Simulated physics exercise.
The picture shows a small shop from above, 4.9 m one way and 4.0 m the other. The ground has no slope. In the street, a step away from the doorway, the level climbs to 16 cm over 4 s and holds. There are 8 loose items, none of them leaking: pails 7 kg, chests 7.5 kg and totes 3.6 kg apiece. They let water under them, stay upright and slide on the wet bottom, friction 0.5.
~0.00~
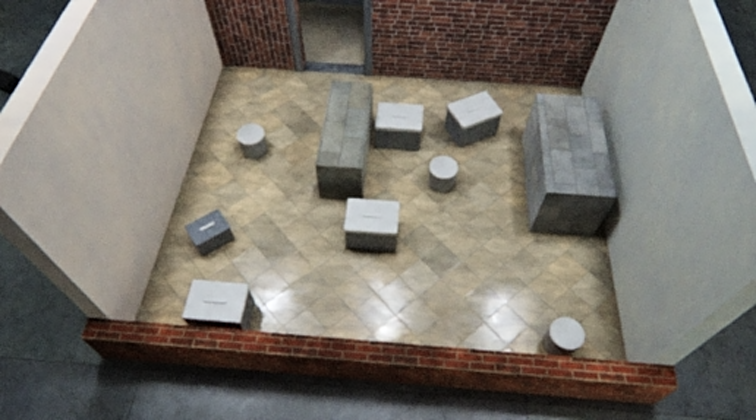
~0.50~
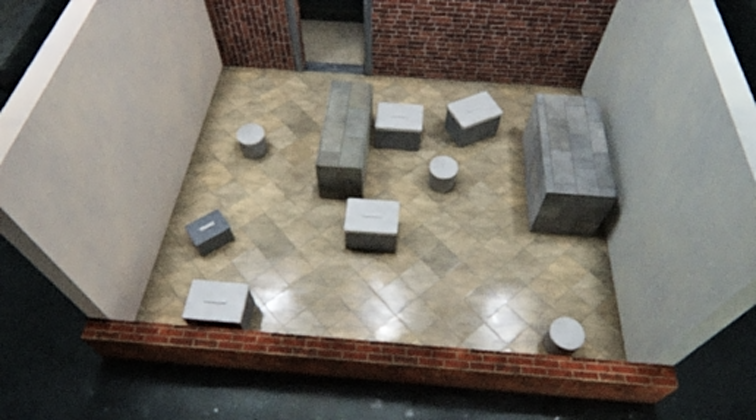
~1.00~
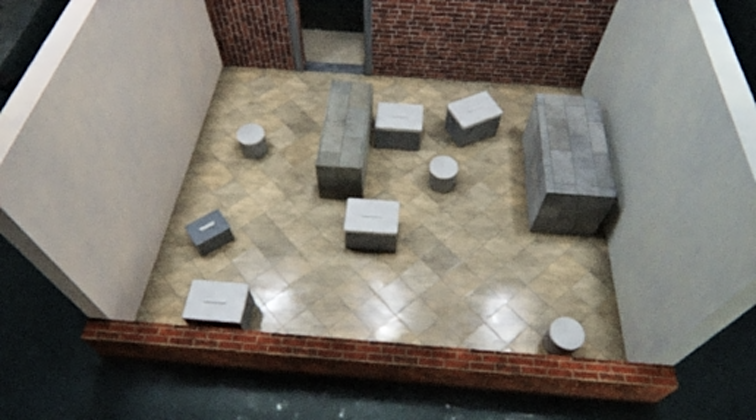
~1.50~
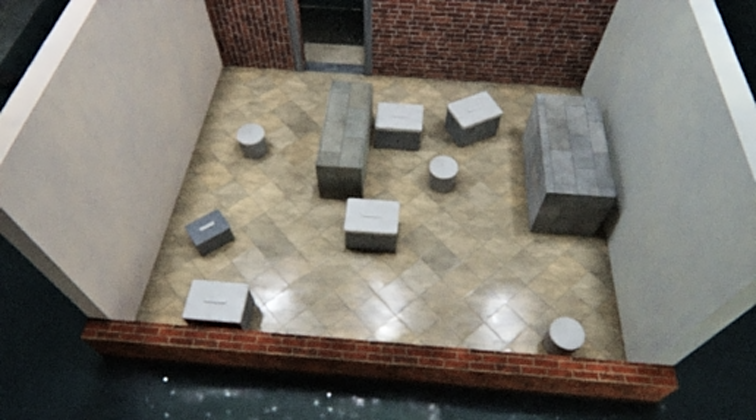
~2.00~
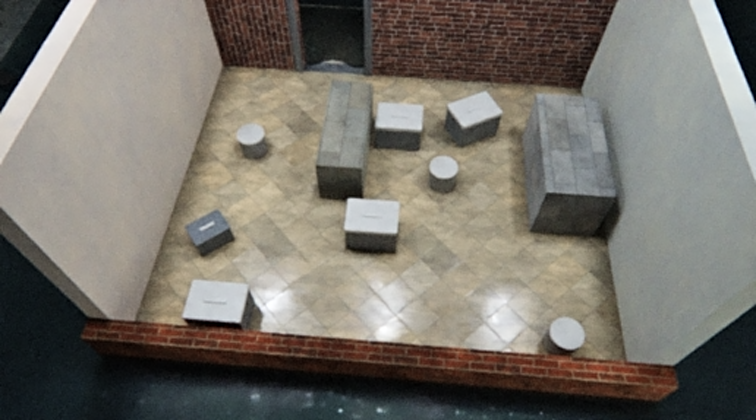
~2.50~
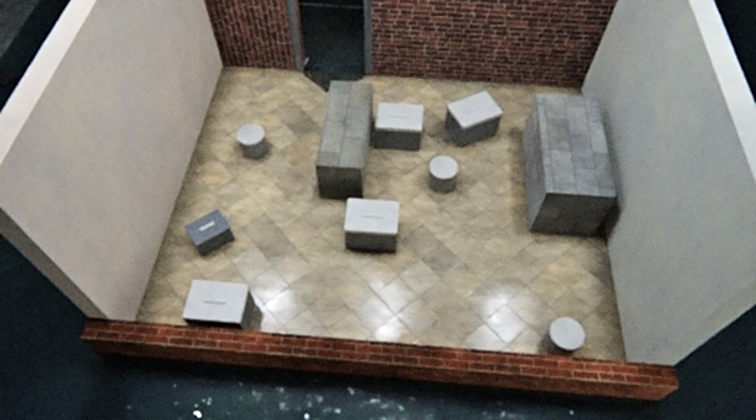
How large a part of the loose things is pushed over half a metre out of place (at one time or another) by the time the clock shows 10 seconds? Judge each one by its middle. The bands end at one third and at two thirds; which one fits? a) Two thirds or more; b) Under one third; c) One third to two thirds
b.
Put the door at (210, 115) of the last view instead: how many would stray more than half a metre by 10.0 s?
You'd get 0 in that case.
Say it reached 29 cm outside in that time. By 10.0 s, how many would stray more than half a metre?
That would give 4.
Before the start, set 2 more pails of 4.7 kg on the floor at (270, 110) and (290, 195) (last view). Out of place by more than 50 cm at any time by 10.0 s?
Taking them in order, the first is below the threshold and the second is above the threshold.
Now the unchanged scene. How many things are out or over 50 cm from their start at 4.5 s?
I make it 0.
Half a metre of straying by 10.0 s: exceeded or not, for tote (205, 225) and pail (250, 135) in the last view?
In that order: Above, below.
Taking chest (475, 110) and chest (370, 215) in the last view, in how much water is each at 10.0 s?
About 3 and 1 cm.
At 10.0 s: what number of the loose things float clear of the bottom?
2 at that moment.
After 3.5 s 0 of 8 are over 50 cm from their spots; 0 afloat.
After 4.5 s 0 of 8 are over 50 cm from their spots; 0 afloat.
After 7.0 s 0 of 8 are over 50 cm from their spots; 0 afloat.
After 10.0 s 1 of 8 are over 50 cm from their spots, and 1 have been at some point; 2 afloat.
